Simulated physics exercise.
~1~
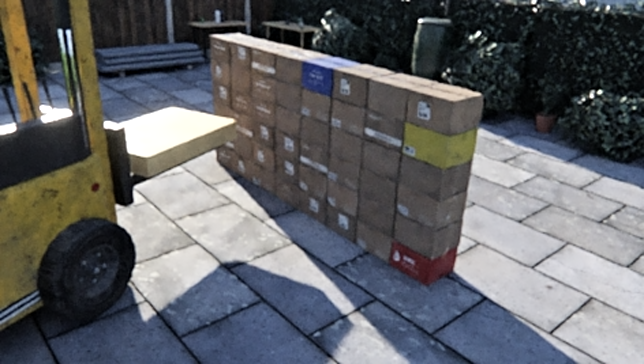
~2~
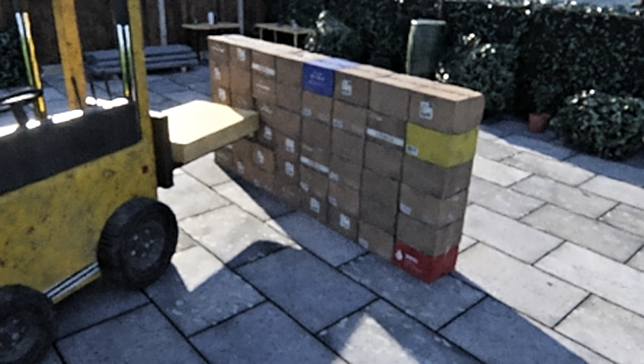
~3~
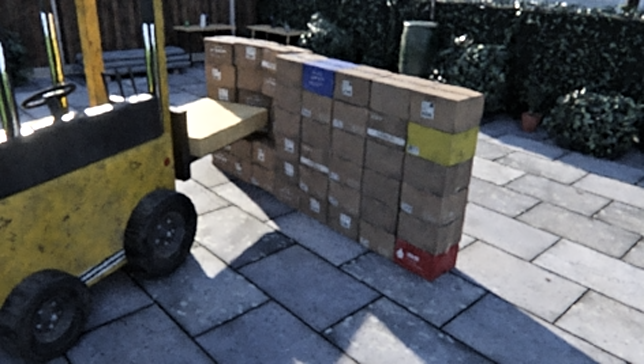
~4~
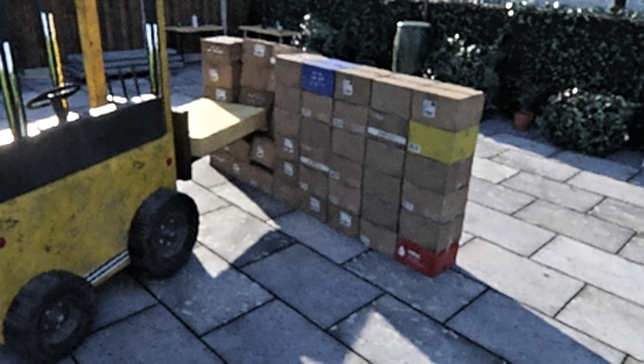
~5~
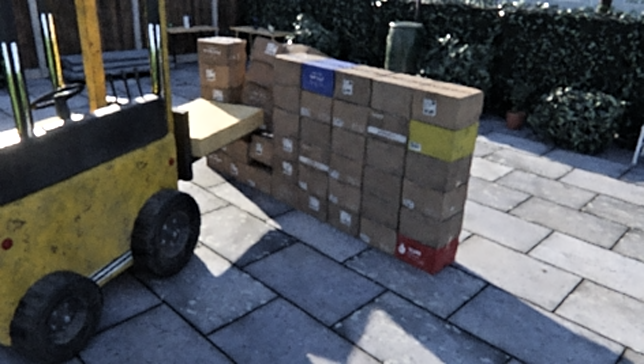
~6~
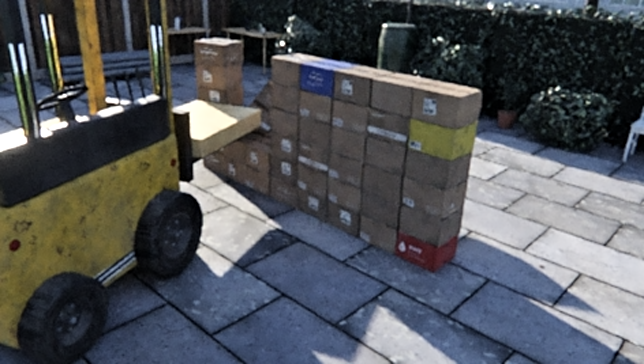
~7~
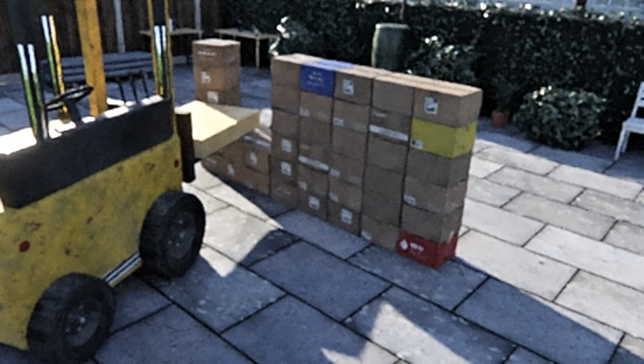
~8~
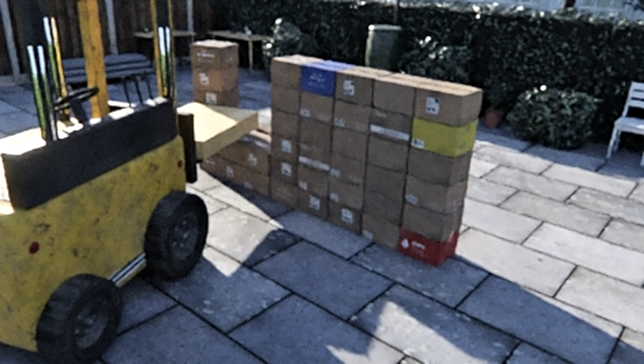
In this clip, a yellow forklift carrying a pale crate drives right into the far left part of a freestanding carton wall and stops, pushing boxes back and toppling some, while the rest, including the blue, yellow and red cartons, stays standing.
